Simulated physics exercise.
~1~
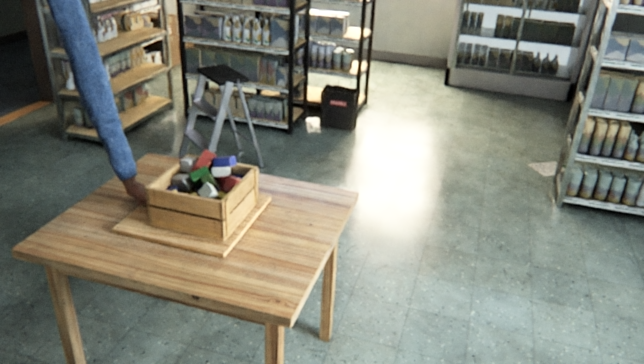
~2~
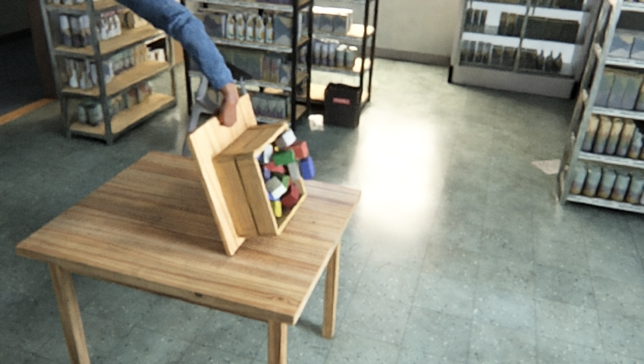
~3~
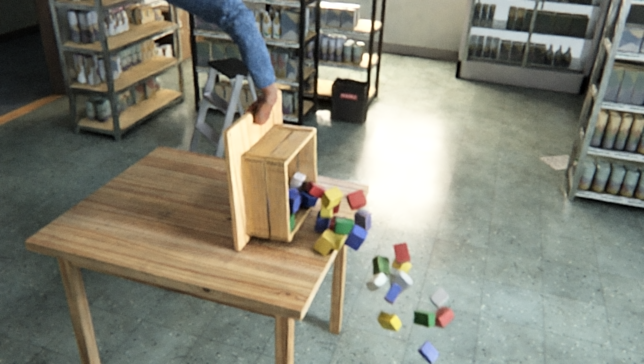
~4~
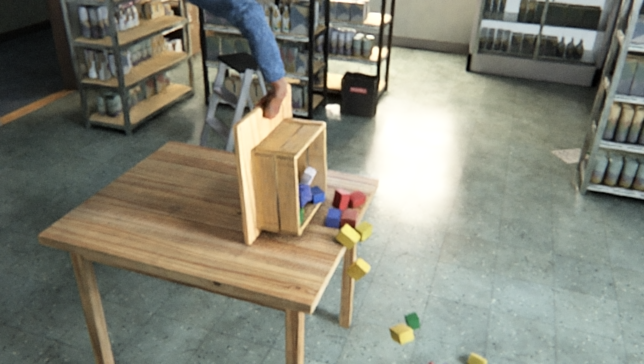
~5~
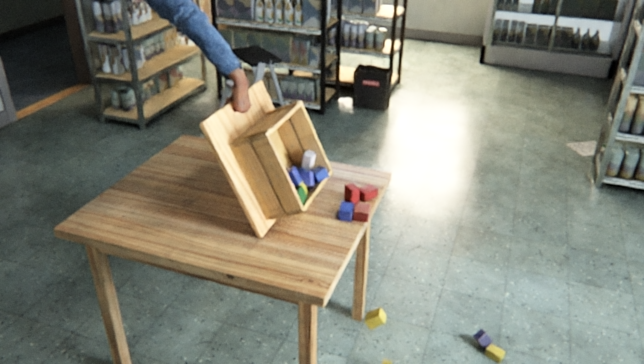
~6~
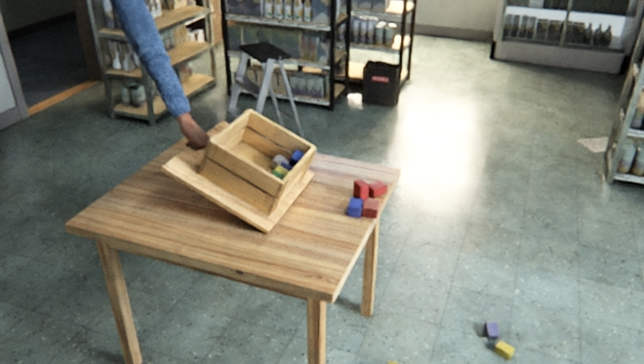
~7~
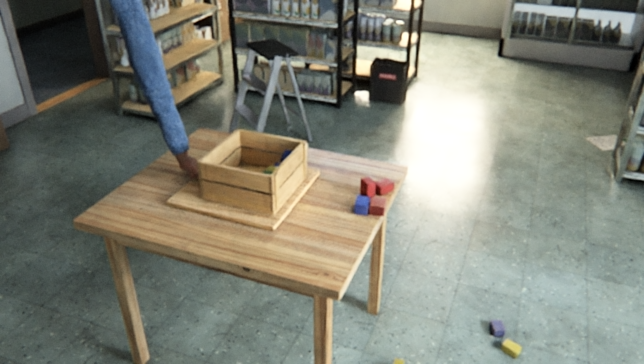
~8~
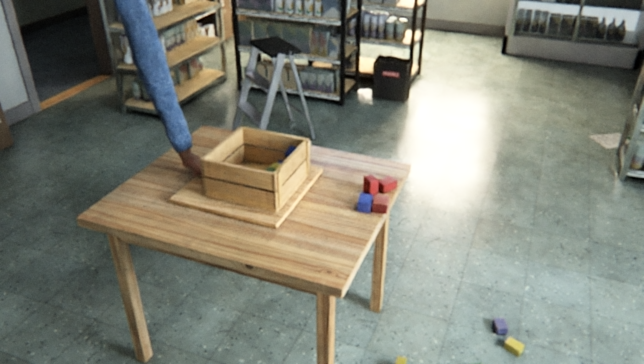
In a room lined with shelves, a blue-sleeved arm tipped a board with a wooden box of colorful blocks to the right, spilling most onto the table and floor, then lowered it flat again with a few blocks still inside.
